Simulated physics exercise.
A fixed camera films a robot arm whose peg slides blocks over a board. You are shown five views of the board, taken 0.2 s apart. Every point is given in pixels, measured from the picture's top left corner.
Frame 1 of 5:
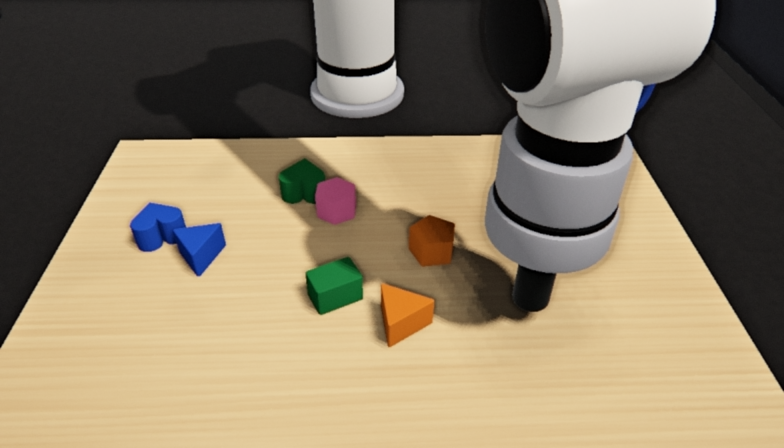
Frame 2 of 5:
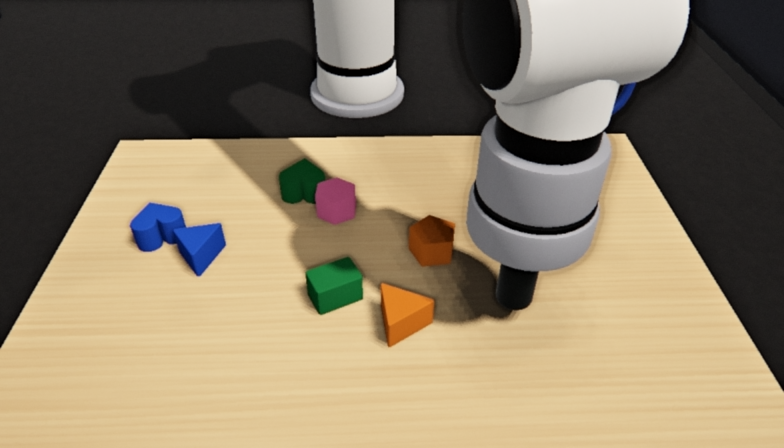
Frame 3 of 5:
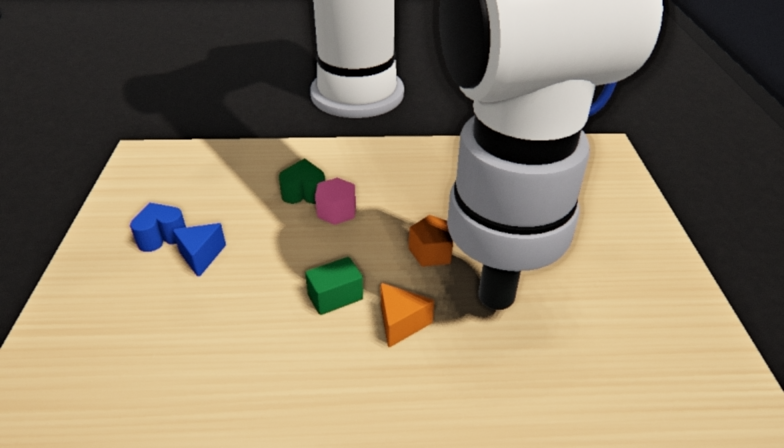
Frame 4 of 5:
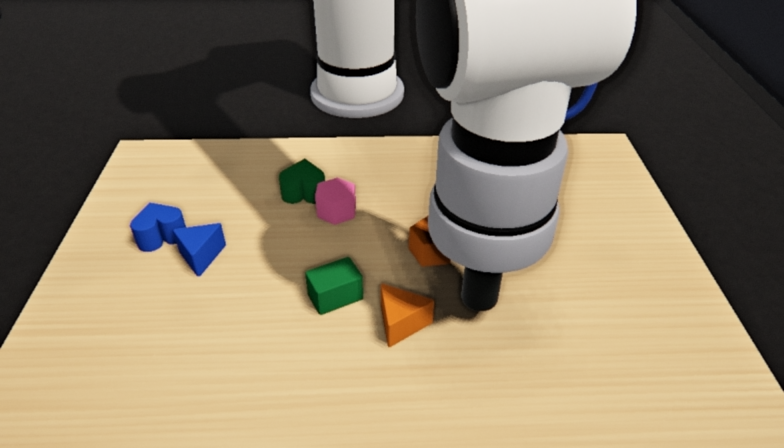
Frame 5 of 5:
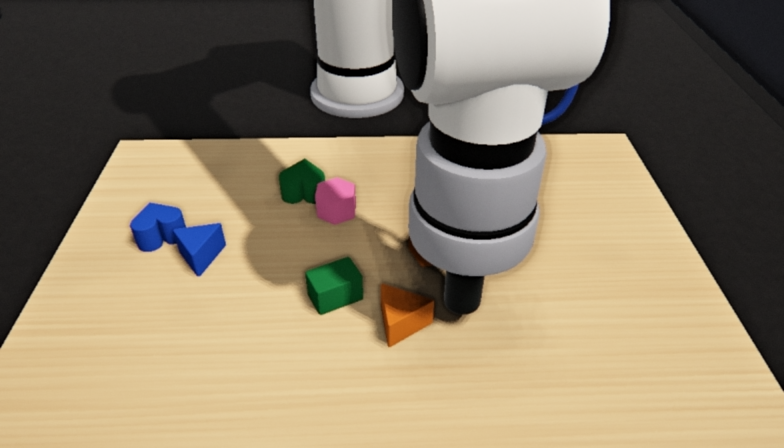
A white and grey robot arm with a black peg at its tip reaches over a pale wooden board, seen from above at a fixed angle against a dark surround. Two blue blocks sit at left, dark green and pink ones behind, a green oblong block near the middle, and orange pieces to its right. The arm slides the peg steadily leftward, close to the orange triangular piece, while the blocks stay still.
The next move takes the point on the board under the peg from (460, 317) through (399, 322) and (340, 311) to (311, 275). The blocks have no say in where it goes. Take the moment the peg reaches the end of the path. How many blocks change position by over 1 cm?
It should be two.
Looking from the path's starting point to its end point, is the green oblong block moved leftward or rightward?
Shifts right.
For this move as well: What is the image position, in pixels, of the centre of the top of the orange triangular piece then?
It is going to be at (296, 313).
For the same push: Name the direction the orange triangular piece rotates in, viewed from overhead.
The turn is anti-clockwise.
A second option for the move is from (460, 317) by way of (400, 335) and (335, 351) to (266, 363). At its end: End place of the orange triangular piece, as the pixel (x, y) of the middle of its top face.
The middle of its upper face should be somewhere near (299, 305).
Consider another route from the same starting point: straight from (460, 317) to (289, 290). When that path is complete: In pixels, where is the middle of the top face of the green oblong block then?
It ends at (249, 267).
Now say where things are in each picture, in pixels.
In the first picture, peg's lower end (530, 300); green oblong block (334, 273); orange triangular piece (402, 302); orange pentagon (434, 229).
In the second picture, peg (514, 299); blocks still.
In the third picture, peg (497, 298); blocks still.
In the fourth picture, peg (479, 300); blocks still.
In the fifth picture, peg (462, 303); green oblong block (334, 273); orange triangular piece (402, 302); orange pentagon hidden.
What follows on the original path. One third of the way, peg (398, 307); orange triangular piece (347, 307).
Two thirds of the way, peg (339, 296); green oblong block (323, 266); orange triangular piece (298, 313), turned 50° anticlockwise.
At the end, peg (309, 260); green oblong block (293, 233); orange triangular piece (296, 313), turned 55° anticlockwise; orange pentagon still.
